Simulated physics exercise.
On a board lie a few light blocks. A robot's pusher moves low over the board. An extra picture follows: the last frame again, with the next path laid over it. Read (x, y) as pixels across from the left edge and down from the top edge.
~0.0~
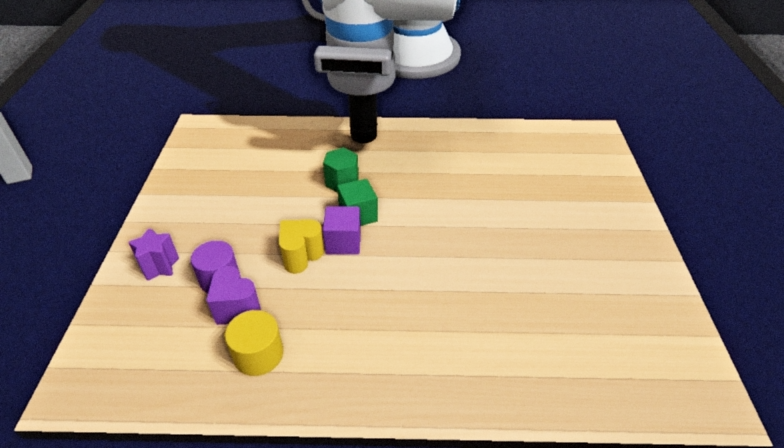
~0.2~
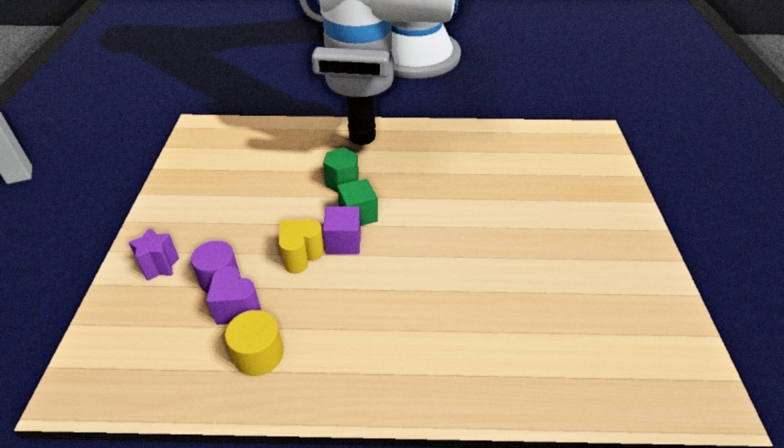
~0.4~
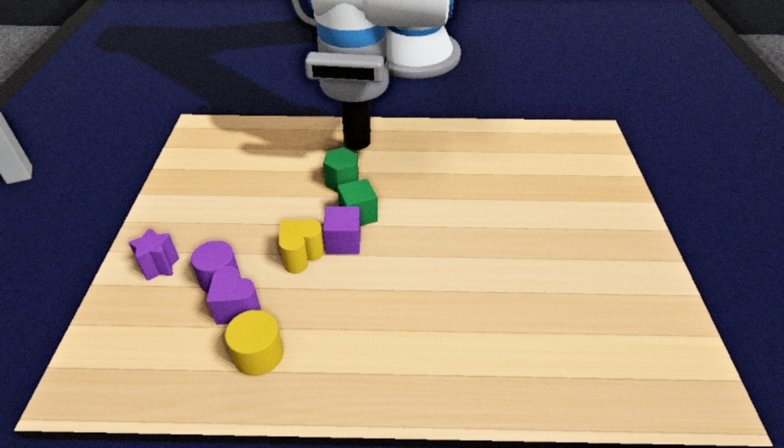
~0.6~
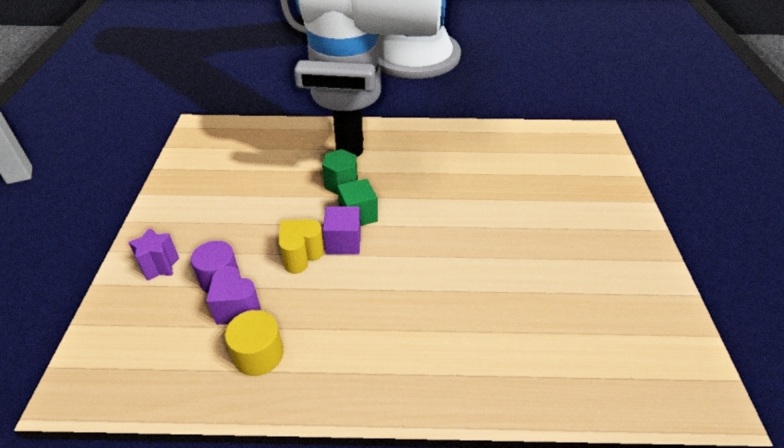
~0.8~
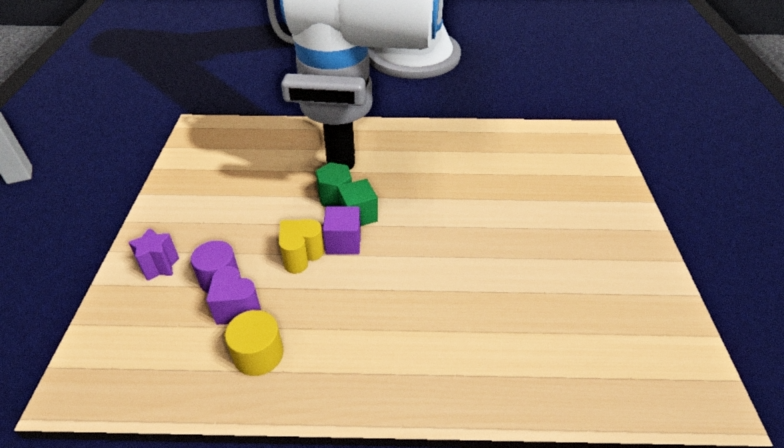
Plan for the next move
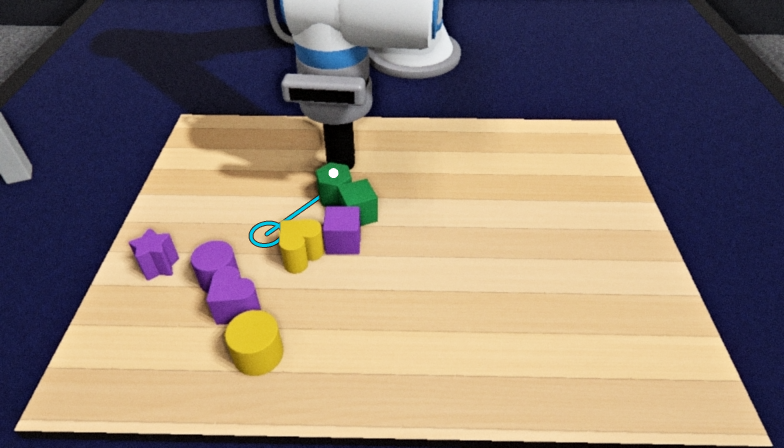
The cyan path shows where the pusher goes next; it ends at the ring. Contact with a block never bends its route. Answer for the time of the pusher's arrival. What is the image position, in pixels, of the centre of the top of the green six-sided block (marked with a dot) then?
It comes to (311, 207).
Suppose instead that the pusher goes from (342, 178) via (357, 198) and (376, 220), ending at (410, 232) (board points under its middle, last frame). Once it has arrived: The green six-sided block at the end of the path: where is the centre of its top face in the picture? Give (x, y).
Most likely (326, 186).
The line goes from (342, 178) by way of (308, 205) to (267, 234); the dot is on the green six-sided block.
On the path given first. One third of the way, pusher at (318, 183); green six-sided block at (317, 193), turned 25° anticlockwise; purple square piece at (343, 220), turned 10° clockwise; green square piece at (357, 194), turned 30° anticlockwise.
Two thirds of the way, pusher at (292, 201); green six-sided block at (311, 207), turned 65° anticlockwise; purple square piece at (343, 220), turned 15° clockwise; green square piece at (357, 194), turned 30° anticlockwise.
At the end, pusher at (264, 221); purple round block unmoved; yellow heart unmoved; green six-sided block at (311, 207), turned 65° anticlockwise; purple square piece at (343, 220), turned 15° clockwise; green square piece at (357, 194), turned 30° anticlockwise.
